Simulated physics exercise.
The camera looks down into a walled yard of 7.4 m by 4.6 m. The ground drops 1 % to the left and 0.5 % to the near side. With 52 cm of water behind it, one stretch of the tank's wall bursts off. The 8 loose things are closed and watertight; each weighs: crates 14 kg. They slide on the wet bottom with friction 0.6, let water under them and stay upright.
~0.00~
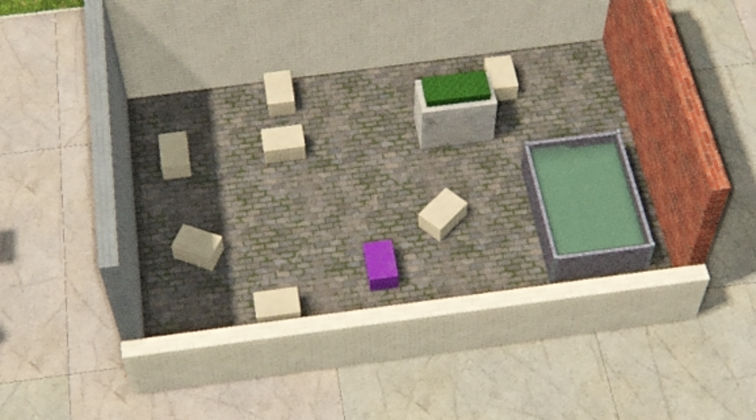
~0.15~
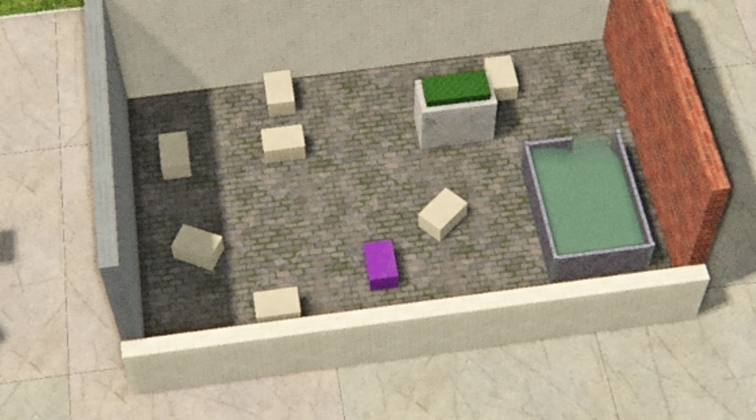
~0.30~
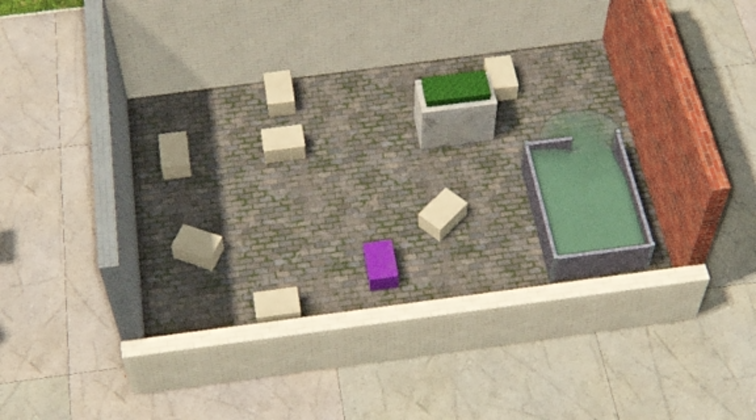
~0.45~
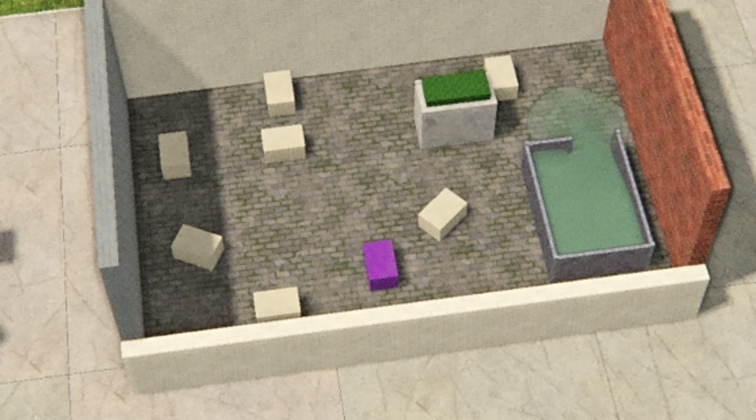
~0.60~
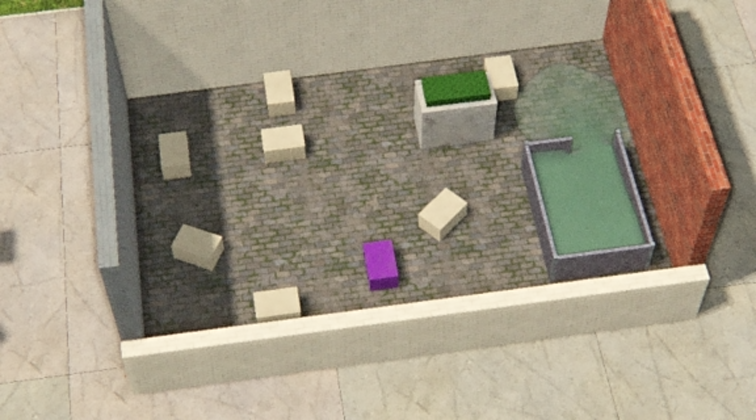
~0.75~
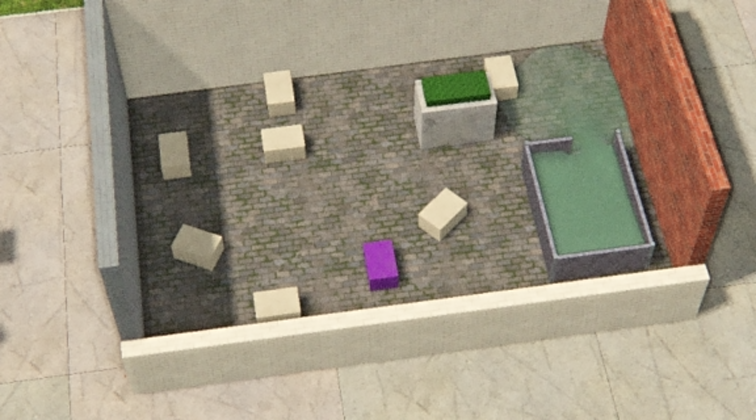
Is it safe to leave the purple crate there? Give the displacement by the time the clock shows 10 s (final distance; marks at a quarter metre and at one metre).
The purple crate holds its place.
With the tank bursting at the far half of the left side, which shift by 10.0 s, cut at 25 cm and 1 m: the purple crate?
Then the purple crate gets carried off.
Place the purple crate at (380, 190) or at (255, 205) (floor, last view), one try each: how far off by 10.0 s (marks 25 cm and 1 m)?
In that order: It stays put; it barely shifts.
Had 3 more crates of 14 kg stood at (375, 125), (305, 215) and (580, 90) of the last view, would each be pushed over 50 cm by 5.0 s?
In that order: Over, short of it, more.
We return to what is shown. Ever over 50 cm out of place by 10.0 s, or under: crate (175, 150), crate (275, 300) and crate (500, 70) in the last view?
In that order: Past it, short of it, more.
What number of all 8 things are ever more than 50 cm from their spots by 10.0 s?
I count 4.
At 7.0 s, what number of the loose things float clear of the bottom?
At that moment 2.
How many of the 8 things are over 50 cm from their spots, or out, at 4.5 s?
By then 2.
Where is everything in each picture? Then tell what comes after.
In the first picture, the purple crate at (381, 259), on the bottom; 2.5 m2 under water; 0 of 8 have shifted.
In the second picture, the purple crate at (381, 259) rests on the ground; water covers 2.8 m2; 0 of 8 have shifted.
In the third picture, the purple crate at (381, 259), on the bottom; water covers 3.3 m2; 0 of 8 have shifted.
In the fourth picture, the purple crate at (381, 259) rests on the ground; water covers 4.0 m2; 0 of 8 have shifted.
In the fifth picture, the purple crate at (381, 259), on the bottom; water covers 4.8 m2; 0 of 8 have shifted.
In the sixth picture, the purple crate at (381, 259) rests on the ground; 5.5 m2 under water; 0 of 8 have shifted.
After 2.0 s the purple crate is near (381, 259), 0.0 m from its start, aground; 0 afloat.
After 4.5 s the purple crate is near (381, 259), 0.0 m from its start, aground; 0 afloat.
After 7.0 s the purple crate is near (381, 259), 0.0 m from its start, aground; 2 afloat.
After 10.0 s the purple crate is near (381, 259), 0.0 m from its start, aground; 2 afloat.
